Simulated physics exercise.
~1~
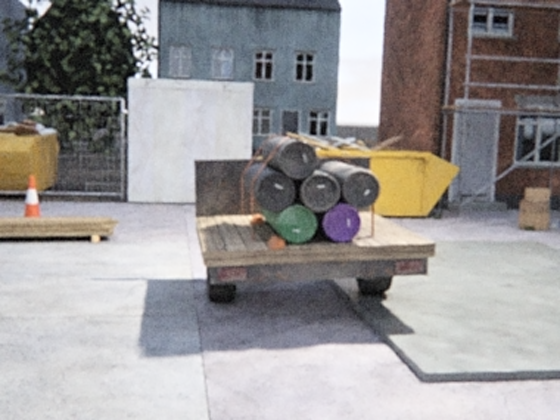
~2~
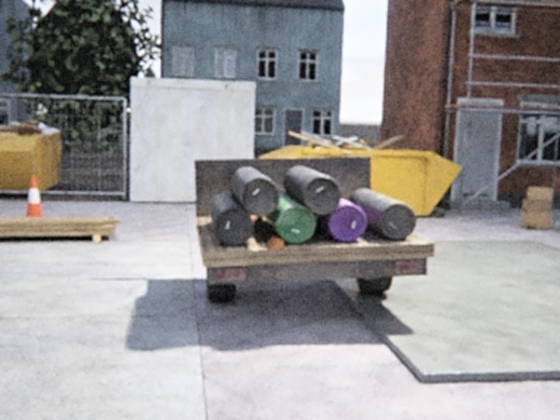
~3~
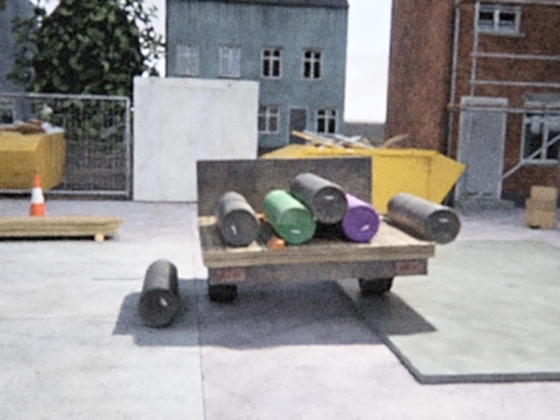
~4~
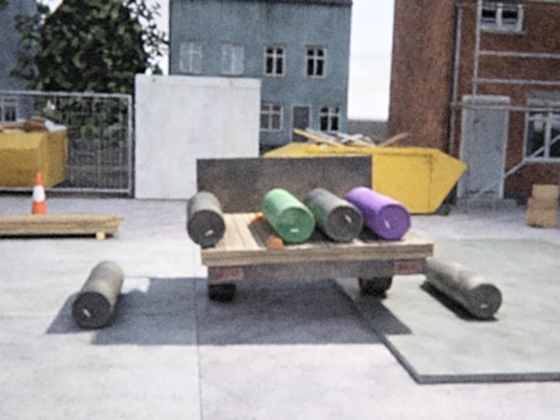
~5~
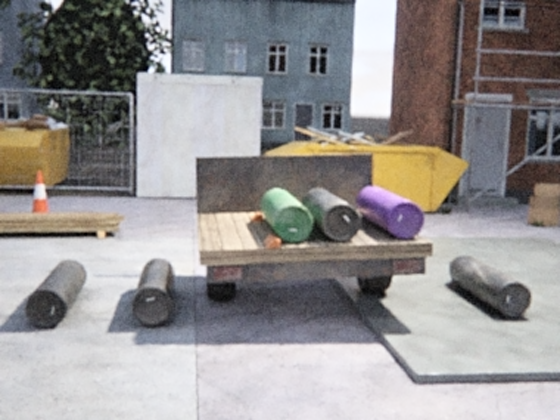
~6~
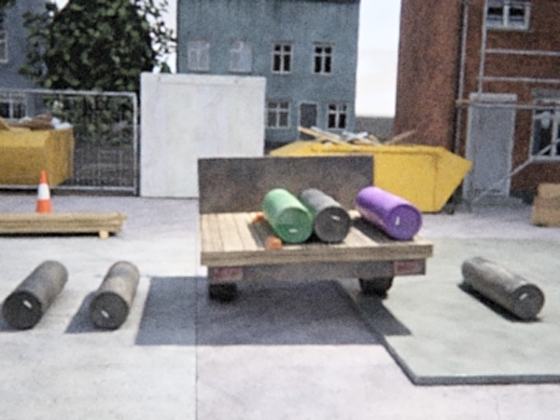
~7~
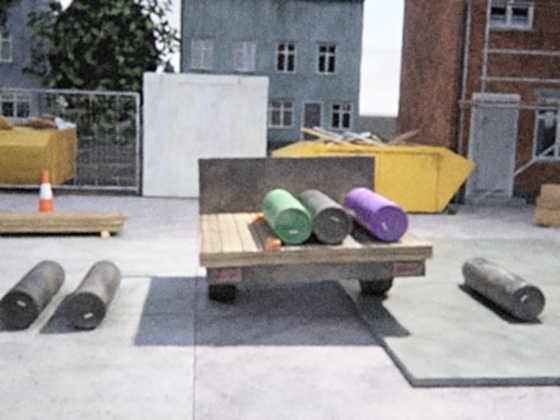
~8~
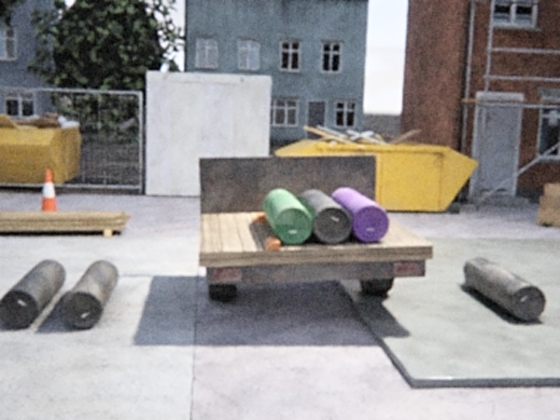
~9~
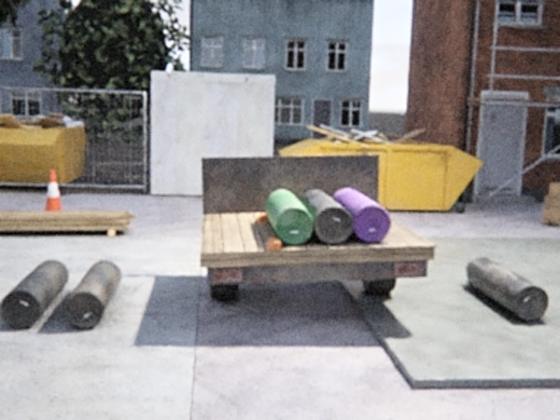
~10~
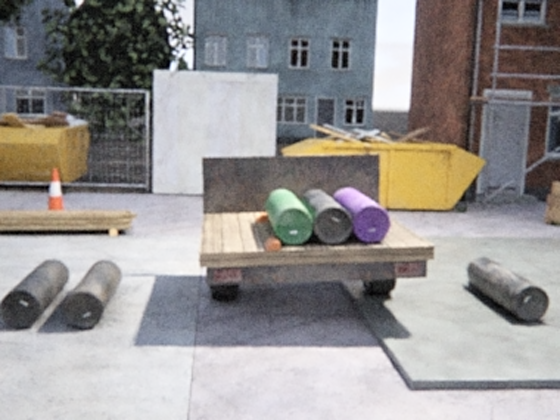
Flatbed trailer with a stack of cylinders collapsing, three dark ones rolling off both sides, green, grey and purple staying aboard.
